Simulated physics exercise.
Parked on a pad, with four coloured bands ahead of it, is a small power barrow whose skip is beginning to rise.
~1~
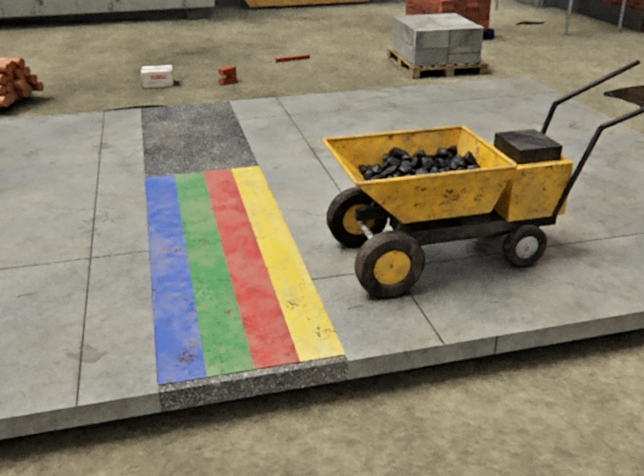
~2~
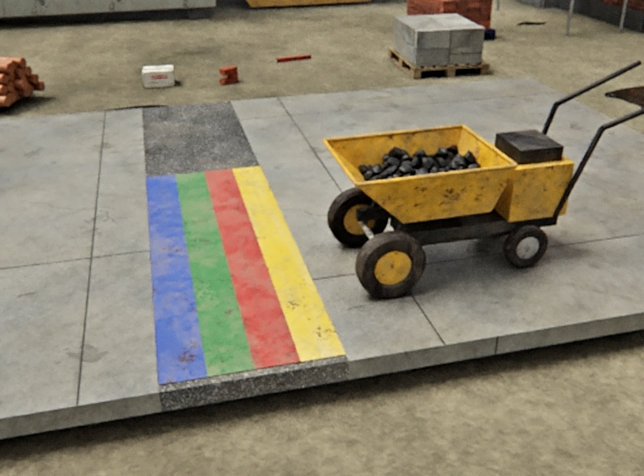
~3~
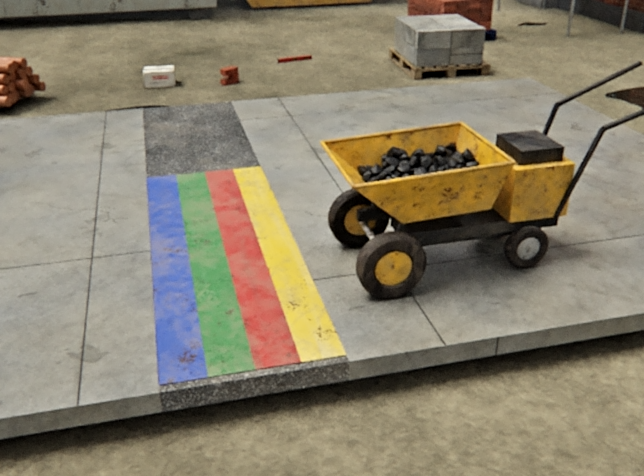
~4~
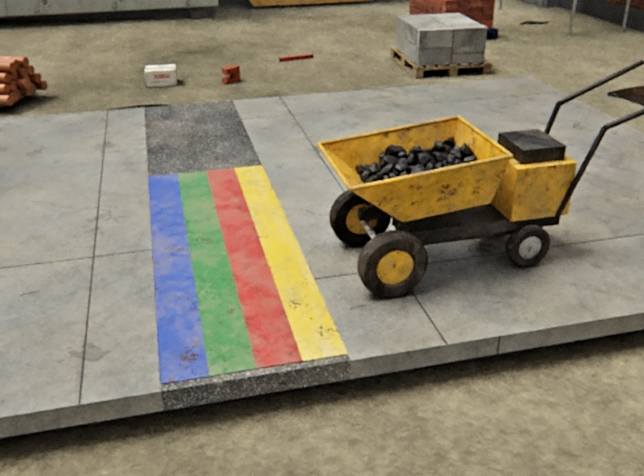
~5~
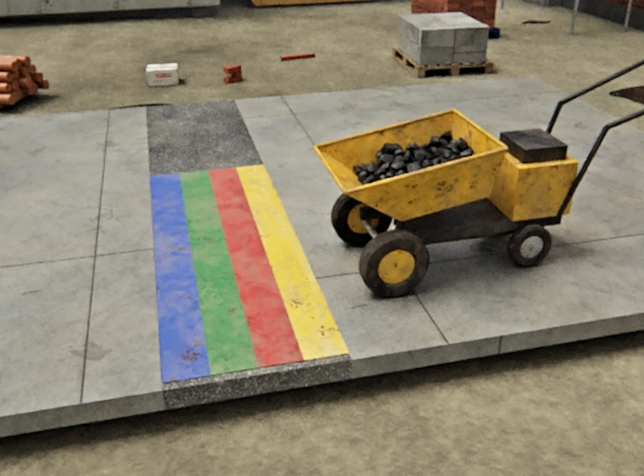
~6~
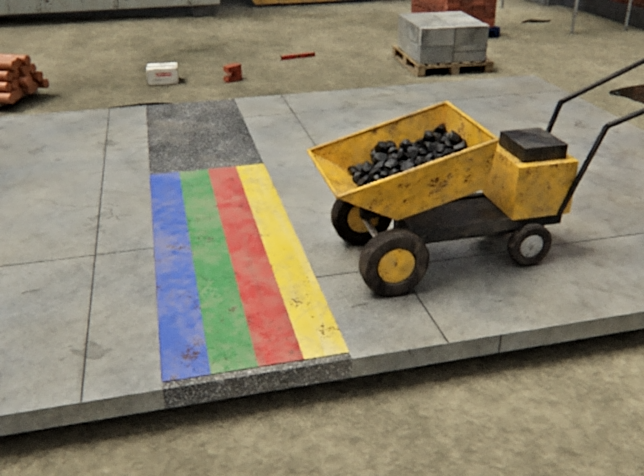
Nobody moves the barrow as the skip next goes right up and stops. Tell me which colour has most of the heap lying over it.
Most of the heap lies over red.
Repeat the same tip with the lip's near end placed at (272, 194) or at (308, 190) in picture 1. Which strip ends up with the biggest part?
One by one: Blue and the green one.
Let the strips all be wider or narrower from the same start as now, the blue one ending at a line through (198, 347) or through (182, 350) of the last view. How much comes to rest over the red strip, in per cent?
Roughly 30 per cent, and 40 per cent.
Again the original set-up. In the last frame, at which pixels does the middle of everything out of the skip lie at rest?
(244, 280).
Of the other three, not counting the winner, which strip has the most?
The next spot goes to that green strip.
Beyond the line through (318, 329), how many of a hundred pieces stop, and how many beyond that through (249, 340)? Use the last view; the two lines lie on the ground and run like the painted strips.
That's 100 in a hundred for the first and 40 in a hundred for the second.
Just after the last frame, skip tipped steeply; every one in the skip.
A moment on, skip tipped right over; the larger part in the skip; just a few over the yellow strip; about a tenth over the red strip.
Further on, skip tipped right over; about a tenth in the skip; about a tenth over the yellow strip; roughly half over the red strip; roughly a quarter over the green strip; about a tenth over the blue strip; just a few off the paint.
When it is over, skip tipped right over; about a tenth in the skip; about a tenth over the yellow strip; roughly half over the red strip; roughly a quarter over the green strip; about a tenth over the blue strip; just a few off the paint.
